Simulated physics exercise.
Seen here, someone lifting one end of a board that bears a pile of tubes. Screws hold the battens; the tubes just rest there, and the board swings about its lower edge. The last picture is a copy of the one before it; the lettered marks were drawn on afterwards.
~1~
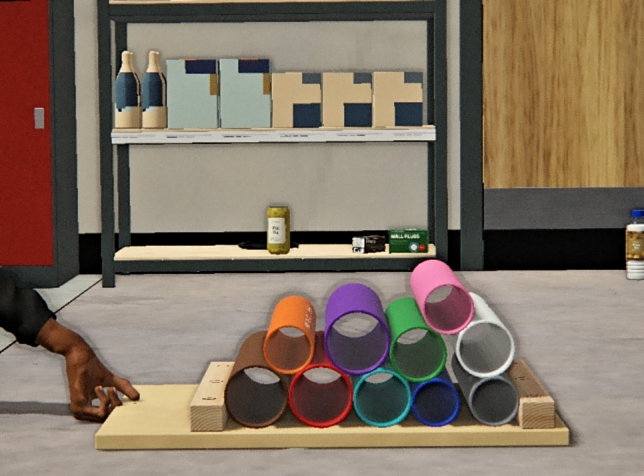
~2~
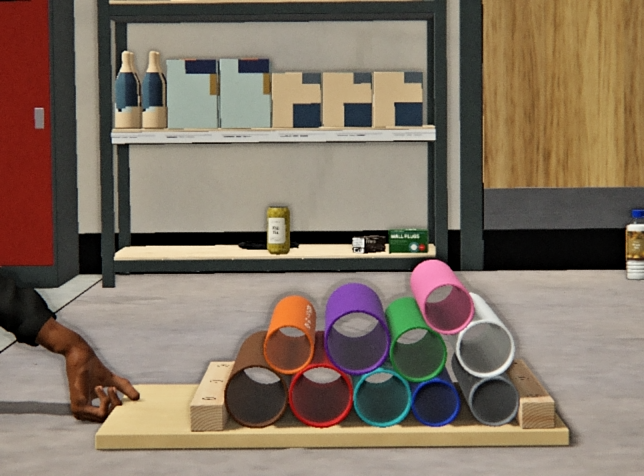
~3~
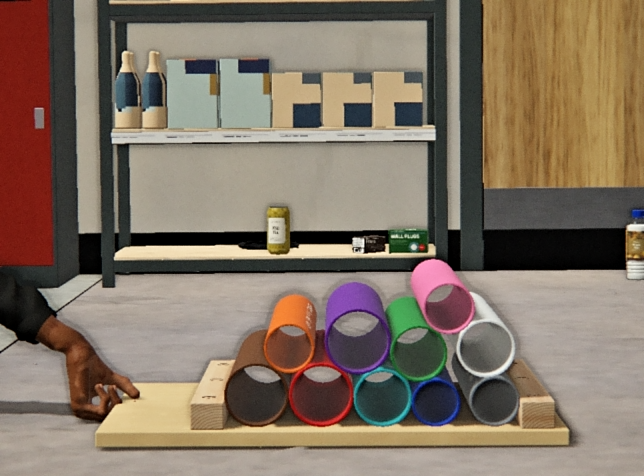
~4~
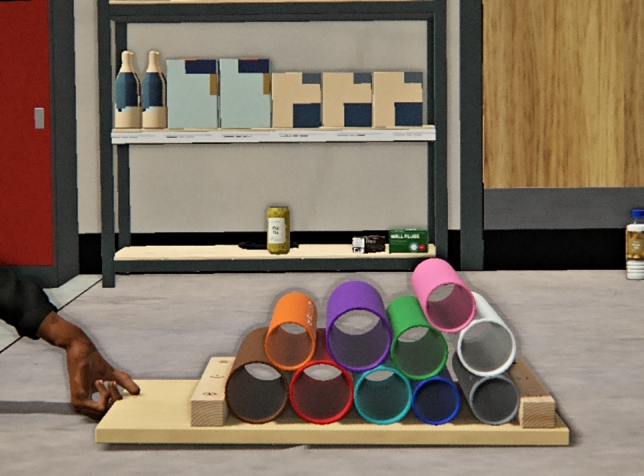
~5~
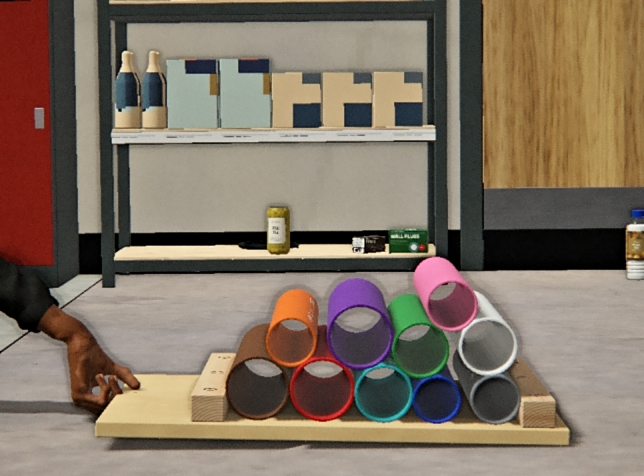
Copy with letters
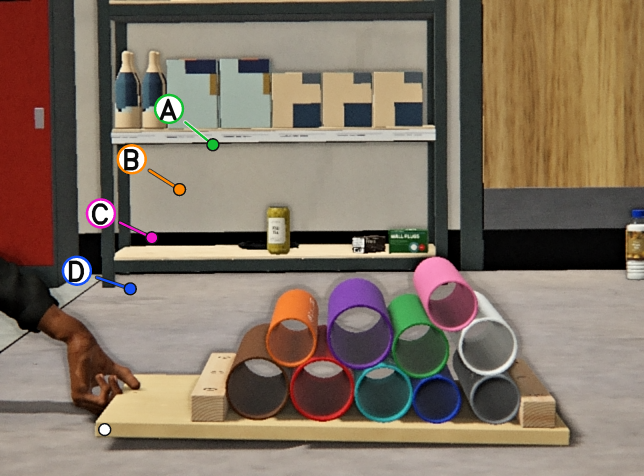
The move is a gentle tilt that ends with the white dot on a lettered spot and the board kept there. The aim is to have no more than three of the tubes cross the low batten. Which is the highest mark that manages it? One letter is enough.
At most to D.
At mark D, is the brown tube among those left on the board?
The brown tube: Yes.
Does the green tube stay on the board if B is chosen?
No, with B.
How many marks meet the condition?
One of them.
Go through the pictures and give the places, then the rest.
Brown tube (256, 396); red tube (321, 396); turquoise tube (383, 399), in the first picture.
Turquoise tube (383, 399); blue tube (435, 403), in the second picture.
Board (332, 400); brown tube (256, 395); purple tube (358, 341), in the third picture.
Board (332, 397); brown tube (257, 392); red tube (322, 393), in the fourth picture.
Board (333, 395); brown tube (258, 388); red tube (322, 390), in the fifth picture.
On the marked copy, A at (213, 145); B at (179, 189); C at (152, 238); D at (131, 289); the white dot at (105, 429).
Taking D. A third of the way, board at 14°.
Two thirds of the way, board at 19°.
When it is over, board at 19°, three over the low batten (green, white, pink).
As for the rest, A five over the low batten; B five over the low batten; C four over the low batten (purple, green, white, pink).
